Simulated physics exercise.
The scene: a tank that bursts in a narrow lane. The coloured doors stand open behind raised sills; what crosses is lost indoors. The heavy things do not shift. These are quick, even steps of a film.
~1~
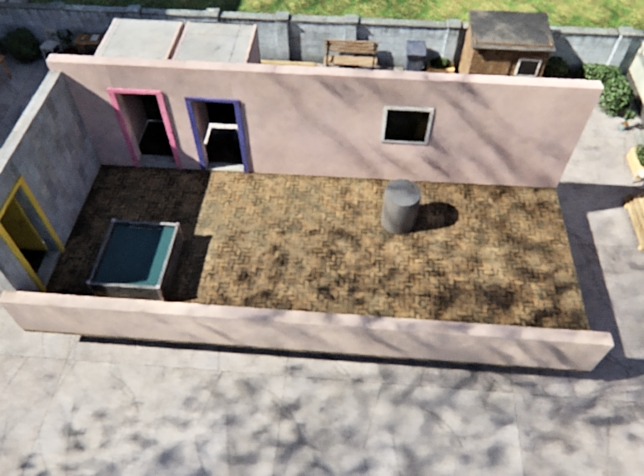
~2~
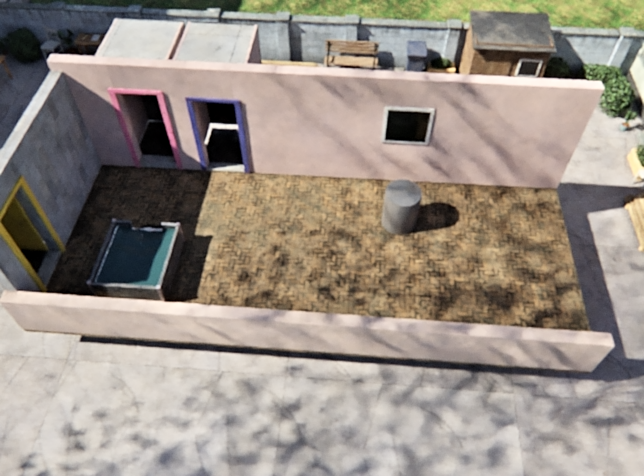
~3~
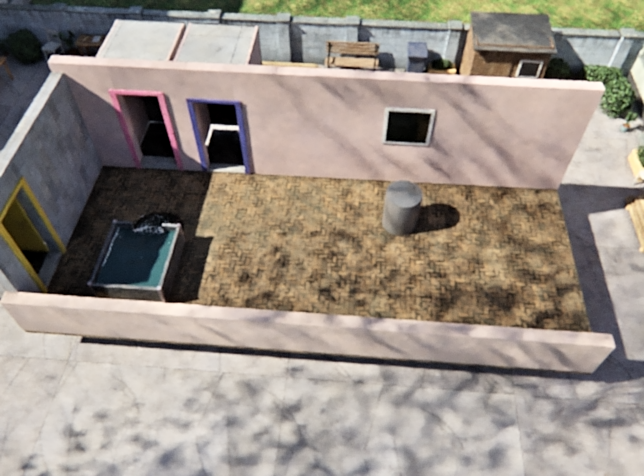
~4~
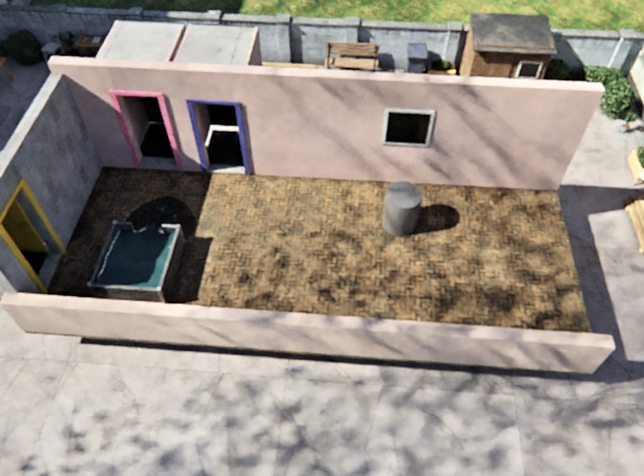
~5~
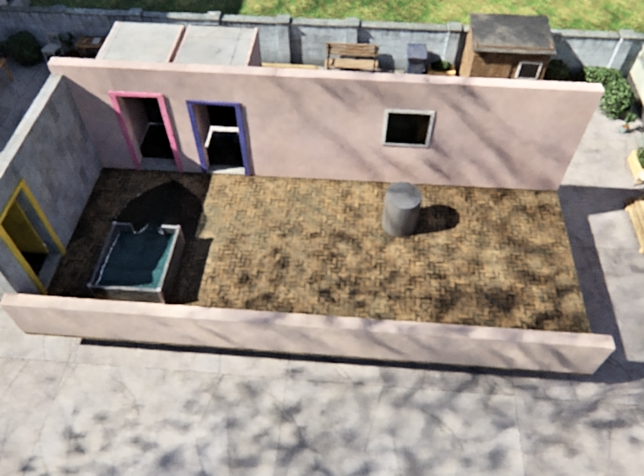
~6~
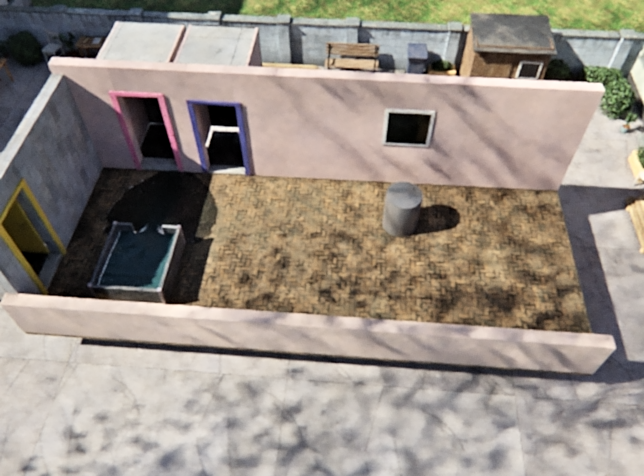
The video shows an open tank of water in a walled, brick-paved lane with coloured doorways; its far side gives way, and water pours out, spreading as a dark patch across the paving toward the pink wall.
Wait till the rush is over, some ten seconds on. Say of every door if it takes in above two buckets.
One by one: The blue door takes more than that; the yellow door stays under that; the pink door stays under that.
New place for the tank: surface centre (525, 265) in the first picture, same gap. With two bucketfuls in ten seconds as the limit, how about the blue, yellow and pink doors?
My reading: The blue one takes less; the yellow one lets less in; the pink one stays under.
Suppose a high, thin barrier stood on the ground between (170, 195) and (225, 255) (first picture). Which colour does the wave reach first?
That is the one in pink.
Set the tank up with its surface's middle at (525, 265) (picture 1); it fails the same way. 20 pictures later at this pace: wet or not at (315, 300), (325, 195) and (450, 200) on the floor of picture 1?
One after the other: Dry, awash, under water.
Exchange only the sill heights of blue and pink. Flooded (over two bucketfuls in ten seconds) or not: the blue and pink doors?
My reading: Blue keeps below it, pink passes that mark.
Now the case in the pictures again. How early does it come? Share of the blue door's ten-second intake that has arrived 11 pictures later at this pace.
Roughly 35 per cent.
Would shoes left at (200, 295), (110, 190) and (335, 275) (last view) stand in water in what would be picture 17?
In turn: Clear, awash, clear.
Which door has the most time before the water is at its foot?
Last comes the door marked yellow.
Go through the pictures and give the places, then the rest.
The first picture shows still water in the open tank at (136, 255).
In the second picture, the front is at a hidden place, out from the gap on the open tank's far side.
In the third picture, water pours out on the open tank's far side and has run to (170, 216).
In the fourth picture, the front is at (172, 201), out from the gap on the open tank's far side.
In the fifth picture, water pours out on the open tank's far side and has run to (173, 184).
In the sixth picture, water pours out on the open tank's far side and has run to (185, 172).
A moment on, water covers 15 % of the floor; the blue door under two buckets in, the yellow door not reached, the pink door wet at the sill, nothing in.
Next, water covers 15 % of the floor; the blue door over two buckets in, the yellow door not reached, the pink door under two buckets in.
Then, water covers 25 % of the floor; the blue door over two buckets in, the yellow door not reached, the pink door under two buckets in.
Later, water covers 35 % of the floor; the blue door over two buckets in, the yellow door wet at the sill, nothing in, the pink door under two buckets in.
In the end, water covers 50 % of the floor; the blue door over two buckets in, the yellow door wet at the sill, nothing in, the pink door under two buckets in.
